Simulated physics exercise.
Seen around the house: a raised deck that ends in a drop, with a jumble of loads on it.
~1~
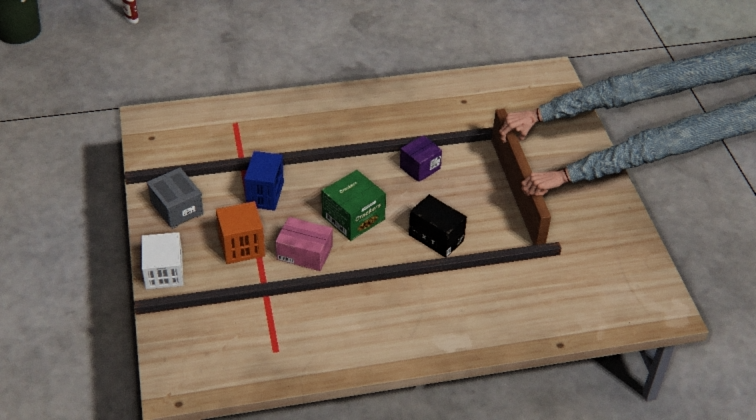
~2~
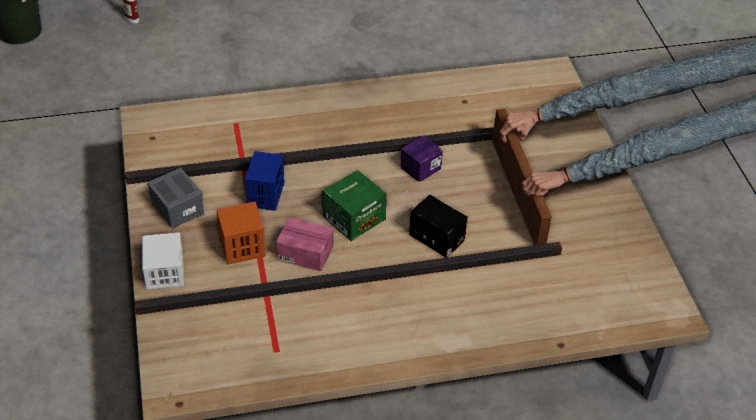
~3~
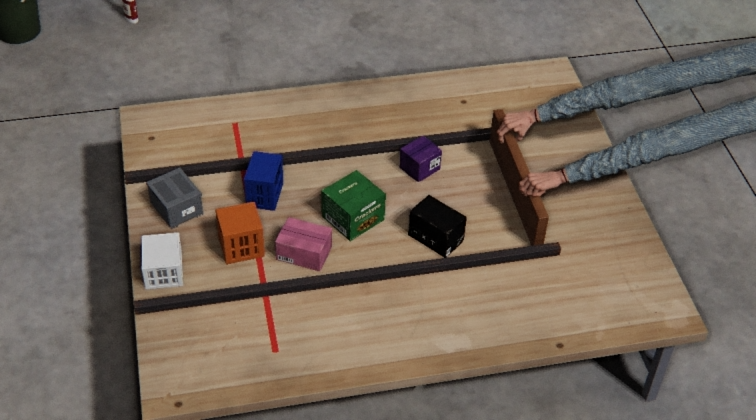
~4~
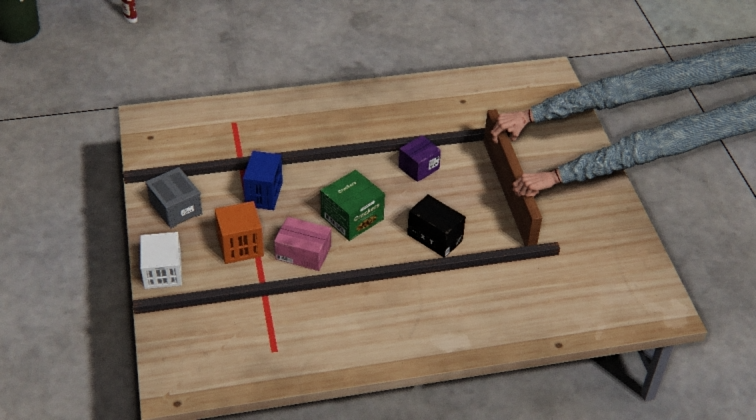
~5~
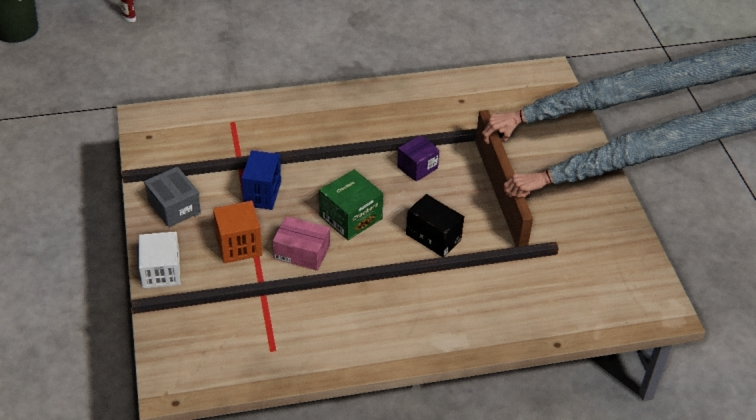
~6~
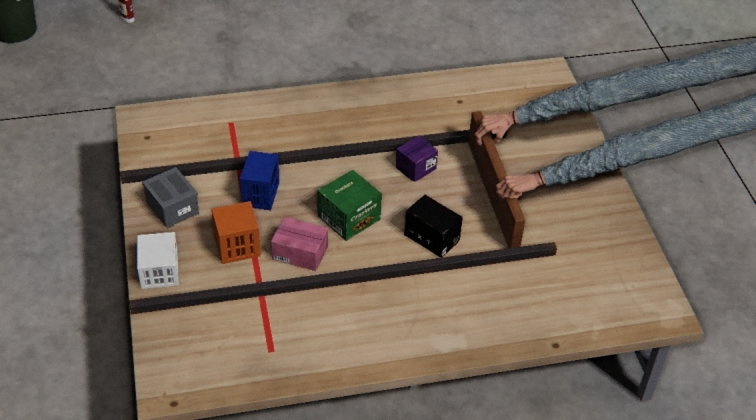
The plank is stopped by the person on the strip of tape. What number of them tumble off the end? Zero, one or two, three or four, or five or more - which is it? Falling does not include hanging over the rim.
Nothing goes over.
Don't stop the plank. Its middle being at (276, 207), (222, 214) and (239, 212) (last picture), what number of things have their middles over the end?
Place by place: 0, 2 and 0.
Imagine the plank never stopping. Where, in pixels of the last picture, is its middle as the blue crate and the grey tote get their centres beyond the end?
Roughly (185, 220); for the second one, roughly (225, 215).
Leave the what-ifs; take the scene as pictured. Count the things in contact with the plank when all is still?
The count in contact is 3.
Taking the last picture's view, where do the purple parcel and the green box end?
For the purple parcel it's (226, 176), and for the green box it's (225, 211).
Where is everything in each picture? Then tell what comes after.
In the first picture, white crate (163, 261); grey tote (176, 198); orange crate (241, 233); plank (520, 177); tape (254, 227).
In the second picture, grey tote (176, 199); plank (520, 177).
In the third picture, orange crate (240, 233); black box (437, 226).
In the fourth picture, white crate (161, 260); blue crate (263, 180).
In the fifth picture, grey tote (173, 198); purple parcel (418, 158).
In the sixth picture, white crate (158, 260); grey tote (171, 198); orange crate (236, 233); plank (495, 179); tape (249, 227).
Soon after, none off yet; white crate at rest near (158, 260); grey tote at rest near (171, 198); orange crate at rest near (236, 233).
After that, none off yet; white crate at rest near (158, 260); grey tote at rest near (171, 198); orange crate moving near (235, 233).
In the end, the number that fall off is zero.
